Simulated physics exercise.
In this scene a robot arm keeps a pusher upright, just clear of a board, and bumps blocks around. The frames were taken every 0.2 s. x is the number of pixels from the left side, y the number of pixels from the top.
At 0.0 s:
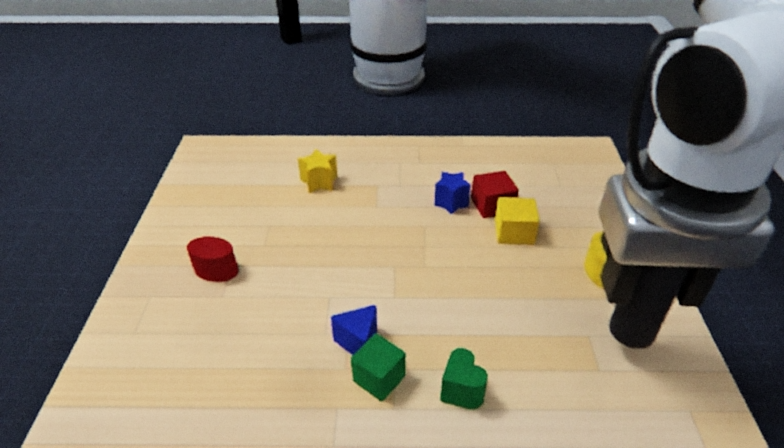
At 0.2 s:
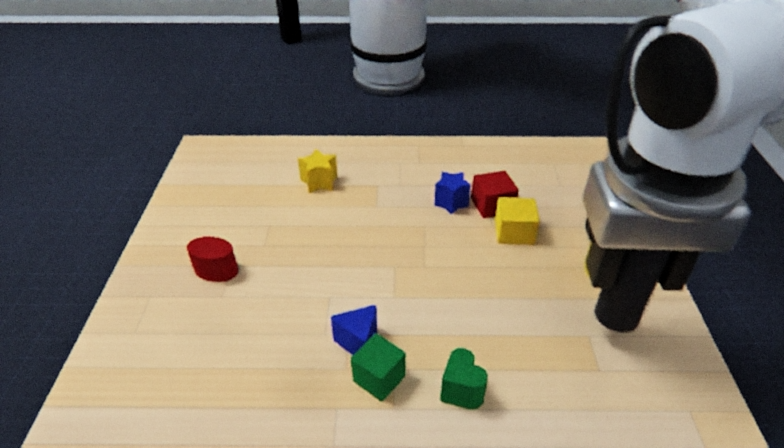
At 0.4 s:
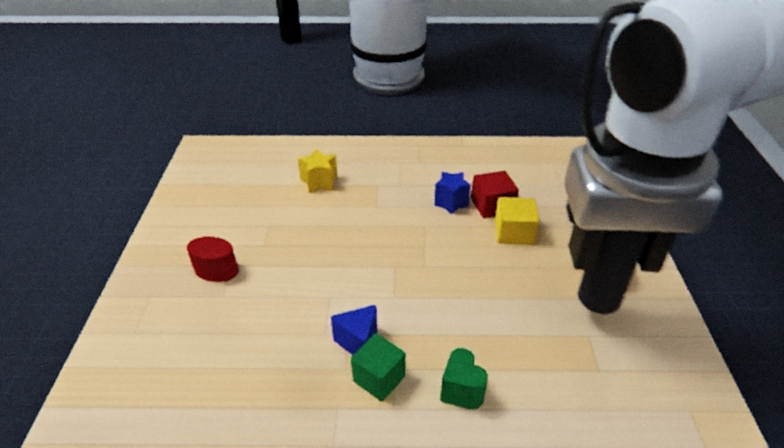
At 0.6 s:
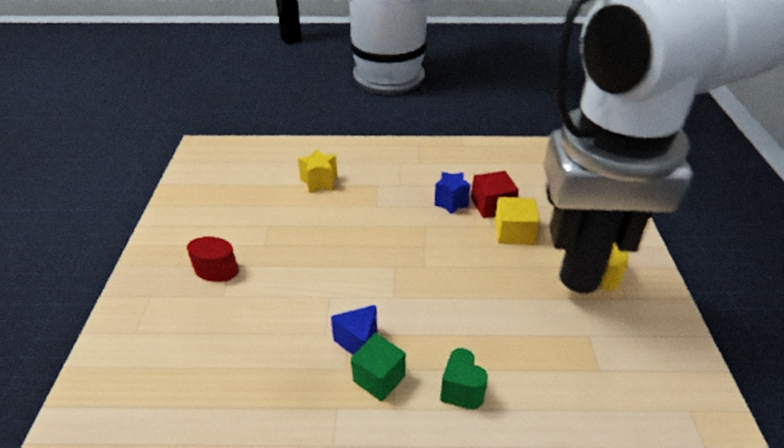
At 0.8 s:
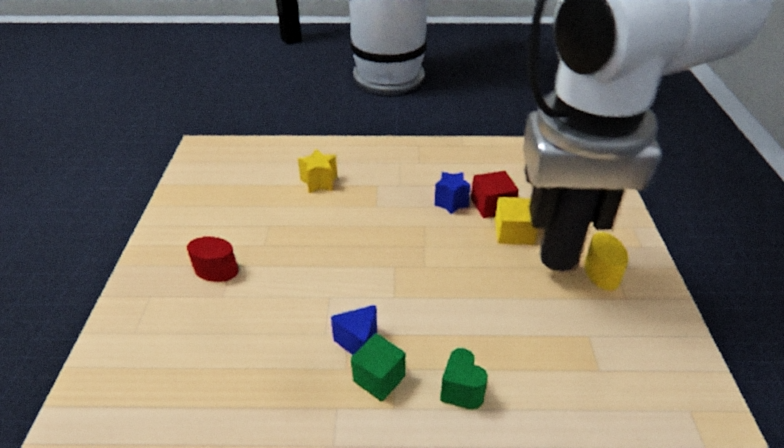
The robot arm moves up and left over the board while the coloured blocks stay still.
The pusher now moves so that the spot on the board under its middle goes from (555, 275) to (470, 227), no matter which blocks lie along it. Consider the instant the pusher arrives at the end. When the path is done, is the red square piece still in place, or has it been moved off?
Displaced.
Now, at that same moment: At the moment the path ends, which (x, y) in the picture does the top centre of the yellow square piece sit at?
Expect it around (489, 186).
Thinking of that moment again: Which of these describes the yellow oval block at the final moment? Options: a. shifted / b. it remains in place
b.
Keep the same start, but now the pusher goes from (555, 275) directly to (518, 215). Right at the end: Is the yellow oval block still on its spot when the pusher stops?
In short: Yes.
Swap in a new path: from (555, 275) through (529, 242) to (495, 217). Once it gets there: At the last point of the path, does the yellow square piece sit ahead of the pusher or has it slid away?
It stays ahead.
The first path, step by step. One third of the way, pusher at (528, 241); nothing pushed yet.
Two thirds of the way, pusher at (499, 225); red square piece at (491, 173), turned 20° clockwise; yellow square piece at (502, 196).
At the end, pusher at (471, 211); blue star unmoved; red square piece at (490, 164), turned 40° clockwise; yellow square piece at (489, 186), turned 25° clockwise; yellow oval block unmoved.
